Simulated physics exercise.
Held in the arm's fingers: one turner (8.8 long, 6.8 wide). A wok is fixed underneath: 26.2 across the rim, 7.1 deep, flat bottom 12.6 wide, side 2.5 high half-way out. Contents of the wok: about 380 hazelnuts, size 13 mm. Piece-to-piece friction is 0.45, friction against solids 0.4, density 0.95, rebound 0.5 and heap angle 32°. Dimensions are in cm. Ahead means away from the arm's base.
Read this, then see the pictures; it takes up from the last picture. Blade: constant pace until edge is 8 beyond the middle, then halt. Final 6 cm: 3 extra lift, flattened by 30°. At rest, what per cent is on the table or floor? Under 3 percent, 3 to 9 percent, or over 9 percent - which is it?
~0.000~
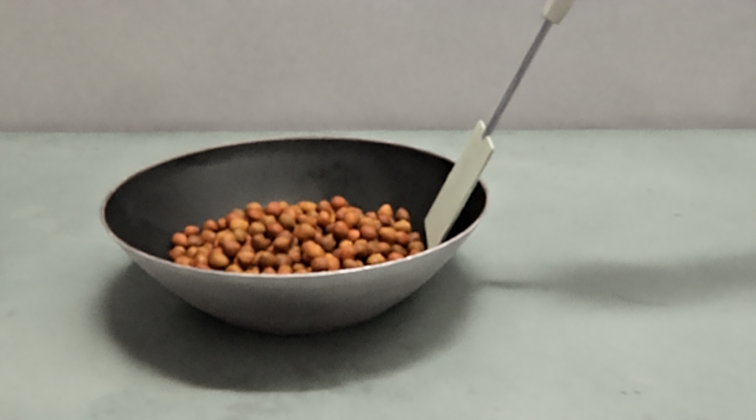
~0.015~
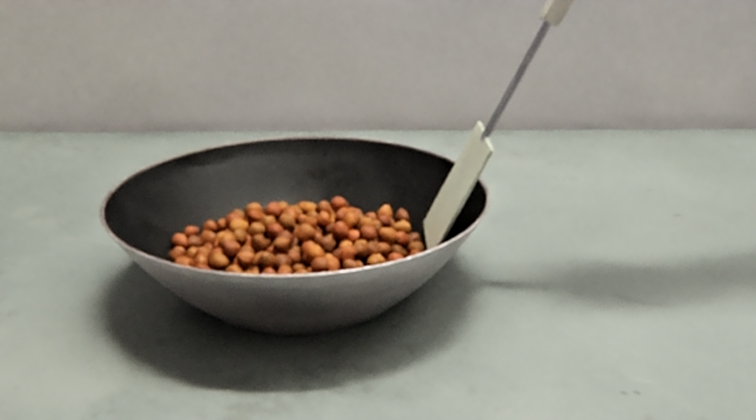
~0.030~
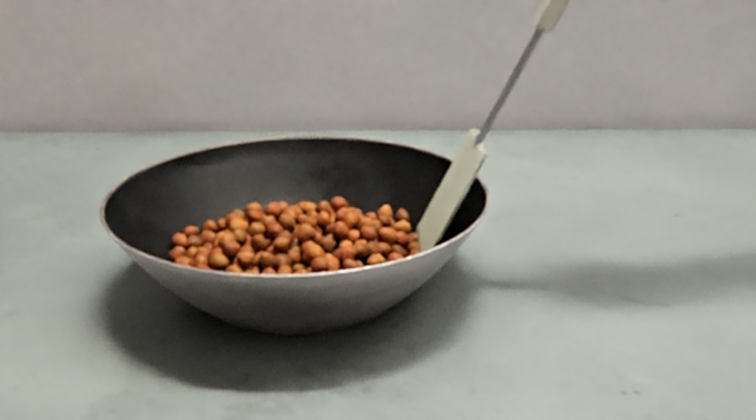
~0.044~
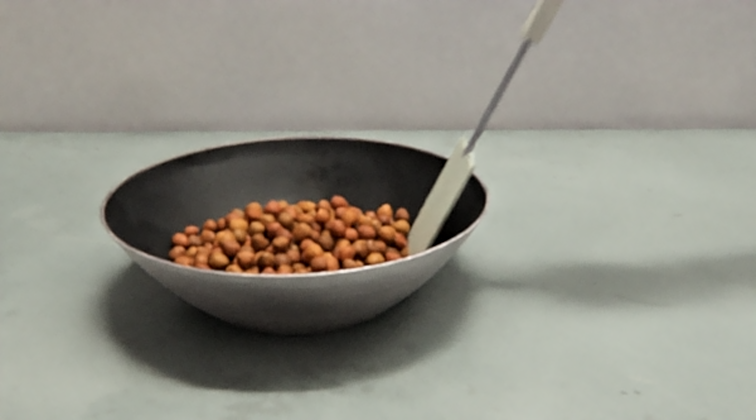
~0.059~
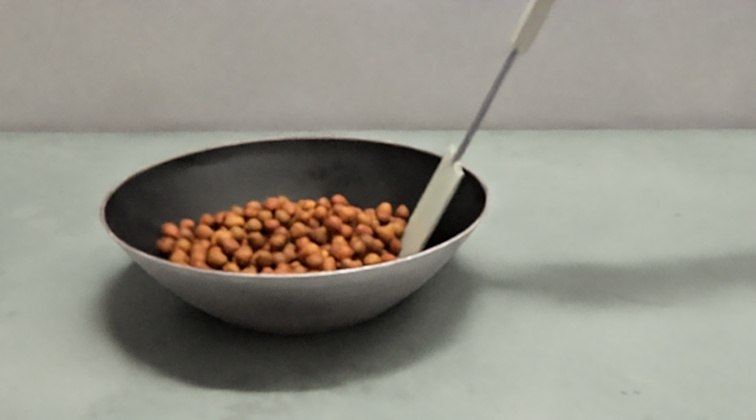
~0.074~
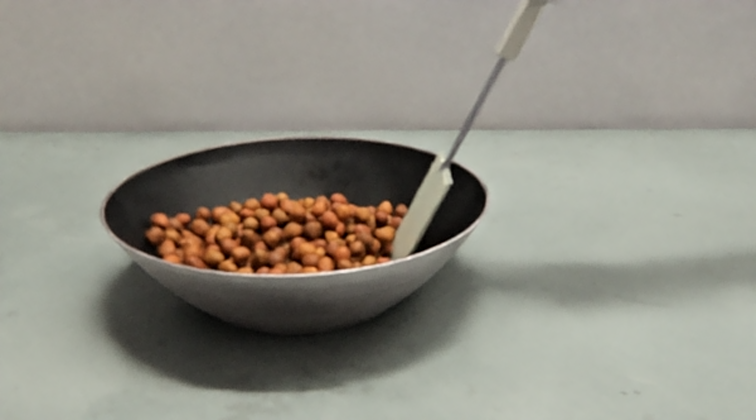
It is 3 to 9 percent.
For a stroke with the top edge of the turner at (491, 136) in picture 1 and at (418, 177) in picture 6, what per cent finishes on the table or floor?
Some 20 percent ends up on the table or floor.
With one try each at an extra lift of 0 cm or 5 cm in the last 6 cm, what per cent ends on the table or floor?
You'd get some 0 per cent with the first setting and some 10 per cent with the second.
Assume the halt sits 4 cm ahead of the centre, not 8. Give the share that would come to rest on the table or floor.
That would give close to 0 per cent.
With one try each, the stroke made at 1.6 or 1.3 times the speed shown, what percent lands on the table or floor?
About 20 and 15 per cent.
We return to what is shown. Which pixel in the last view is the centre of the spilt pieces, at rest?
Resting centre: About (7, 290).
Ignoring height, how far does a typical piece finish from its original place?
I'd guess close to 3 centimetres.
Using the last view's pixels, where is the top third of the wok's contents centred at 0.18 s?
Near (227, 234).
After 0.18 s, sloping 64°, highest piece 6 above the table; 383 in the wok.
After 0.28 s, sloping 53°, highest piece 8 above the table; 383 in the wok.
After 0.53 s, sloping 34°, highest piece 9 above the table; 363 in the wok, 13 on the table or floor, 7 on the blade or in flight.
After 1.58 s, sloping 34°, highest piece 8 above the table; 363 in the wok, 20 on the table or floor.
In the end, 363 in the wok, 20 on the table or floor. That is 5 % on the table or floor.
